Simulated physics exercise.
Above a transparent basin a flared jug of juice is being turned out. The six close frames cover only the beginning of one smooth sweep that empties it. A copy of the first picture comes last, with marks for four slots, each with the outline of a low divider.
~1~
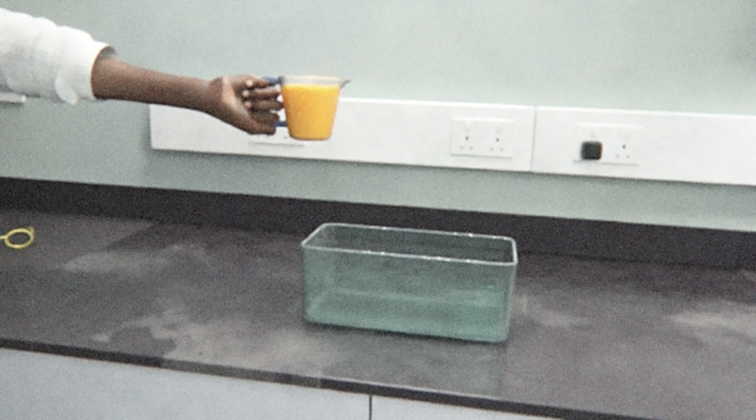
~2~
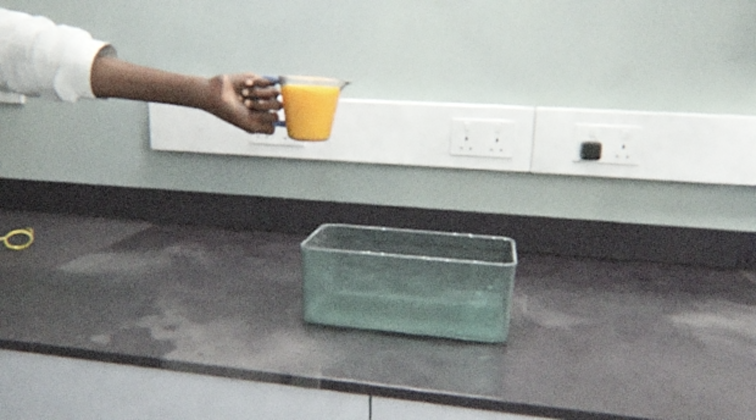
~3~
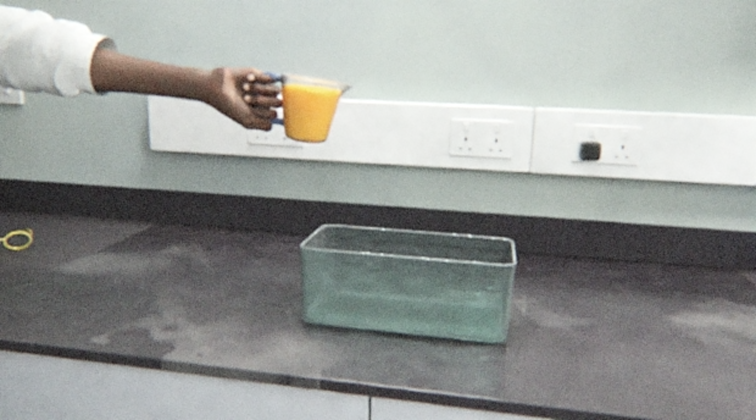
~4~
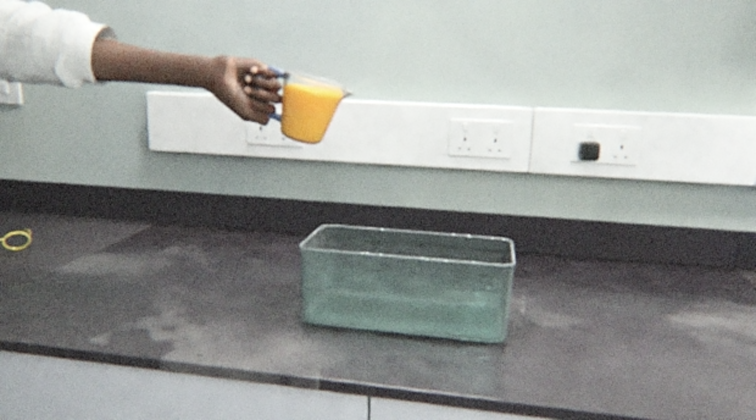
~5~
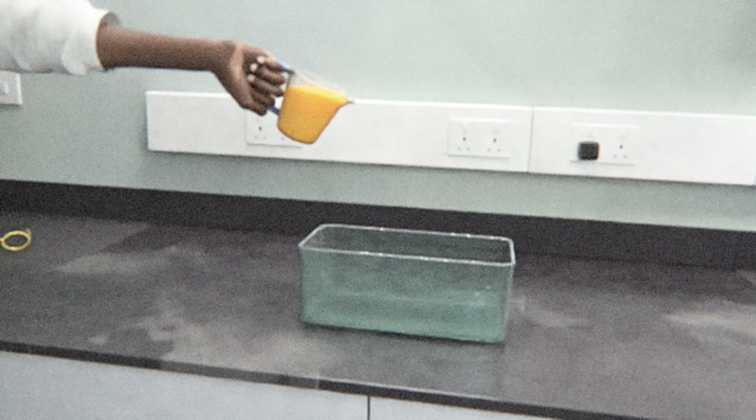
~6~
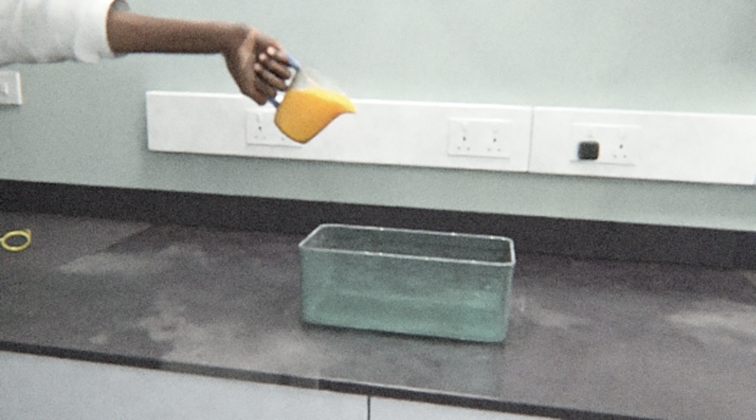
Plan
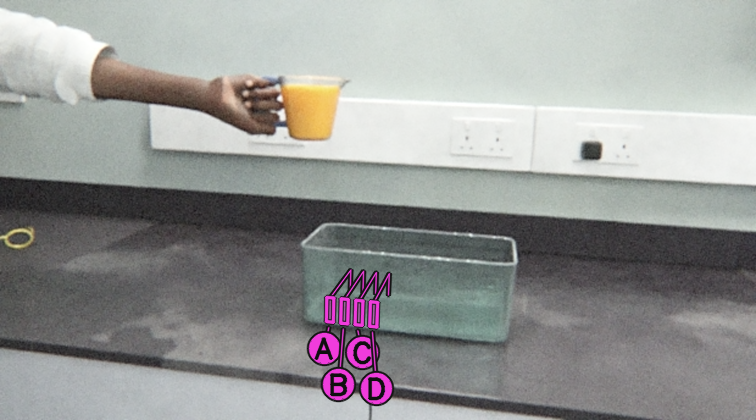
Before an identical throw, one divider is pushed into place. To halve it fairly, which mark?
D is best.
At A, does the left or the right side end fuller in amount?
The right side.
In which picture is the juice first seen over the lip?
In picture 6.
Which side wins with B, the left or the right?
The right side.
On the marked copy, A at (328, 327); B at (343, 328); C at (357, 330); D at (372, 331).
With A, about 7 % ends left of the wall and 90 % right of it; 4 % is lost outside.
With B, about 7 % ends left of the wall and 89 % right of it; 4 % is lost outside.
With C, about 11 % ends left of the wall and 87 % right of it; 3 % is lost outside.
With D, about 48 % ends left of the wall and 49 % right of it; 3 % is lost outside.
